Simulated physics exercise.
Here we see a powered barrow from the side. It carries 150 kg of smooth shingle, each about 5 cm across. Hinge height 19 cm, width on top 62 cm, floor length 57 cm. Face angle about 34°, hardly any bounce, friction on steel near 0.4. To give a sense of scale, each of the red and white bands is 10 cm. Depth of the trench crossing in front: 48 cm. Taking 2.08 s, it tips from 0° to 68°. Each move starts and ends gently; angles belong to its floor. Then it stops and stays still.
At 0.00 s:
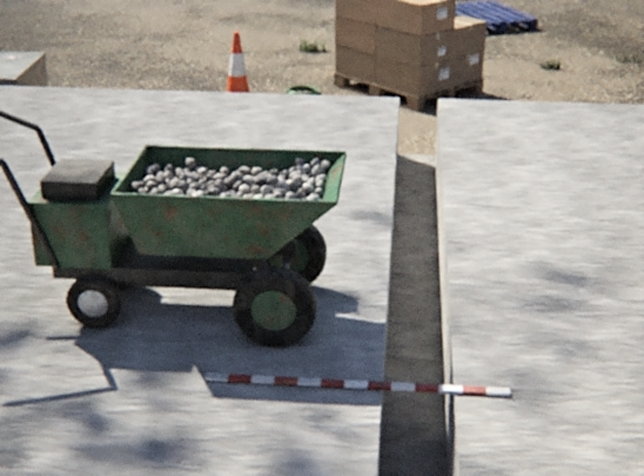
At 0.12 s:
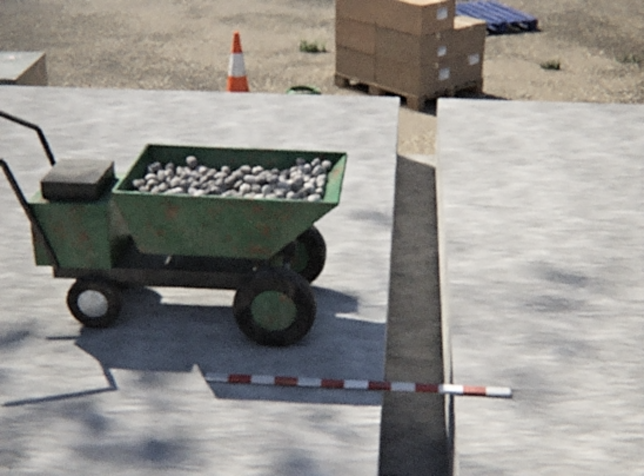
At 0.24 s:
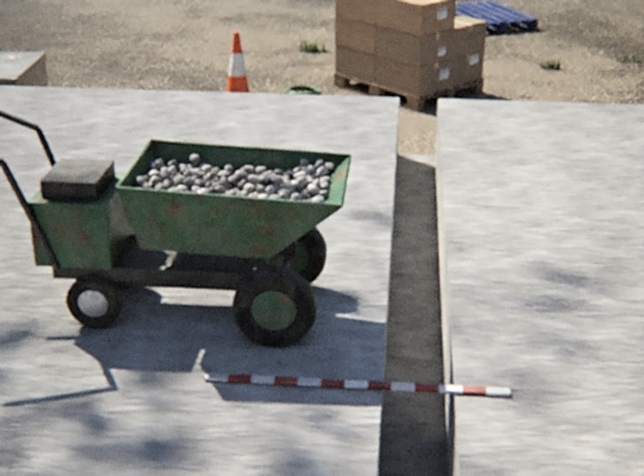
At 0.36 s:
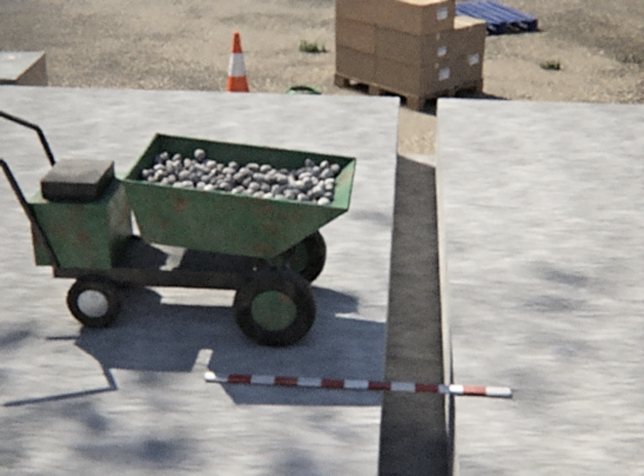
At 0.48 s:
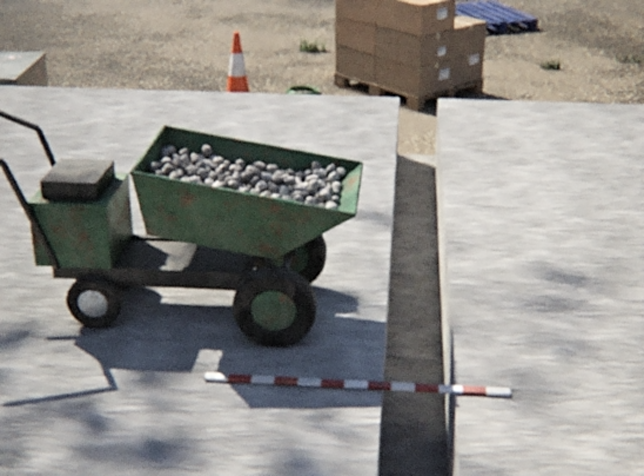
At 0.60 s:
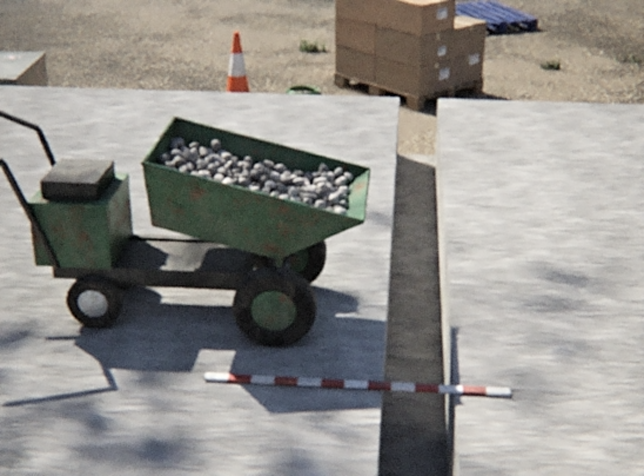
The video shows a small green powered barrow loaded with smooth grey stones, standing left of a trench on pale paving; its tray gradually tilts up at the left, leaning toward the right, while the wheels stay still.
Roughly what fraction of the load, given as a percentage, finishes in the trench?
Some 65 per cent of the stones.
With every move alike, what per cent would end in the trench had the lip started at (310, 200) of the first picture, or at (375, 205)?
I'd expect close to 95 per cent at the first and 25 per cent at the second.
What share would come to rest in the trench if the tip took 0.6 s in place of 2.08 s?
Something close to 45 per cent.
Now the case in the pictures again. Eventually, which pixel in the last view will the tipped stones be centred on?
Their middle is at about (434, 382).
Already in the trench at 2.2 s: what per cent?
Around 45 per cent of it, at that instant.
After 1.6 s the floor is at 57°; 98 % in the tray, 2 % in the trench; the foremost stones are at (435, 309).
After 2.2 s the floor is at 68°; 24 % in the tray, 44 % in the trench, 31 % past the trench; the foremost stones are at (590, 330).
After 2.5 s the floor is at 68°; 5 % in the tray, 59 % in the trench, 36 % past the trench; the foremost stones are past the picture's edge.
After 4.5 s the floor is at 68°; 0 % in the tray, 65 % in the trench, 35 % past the trench; the foremost stones are past the picture's edge.
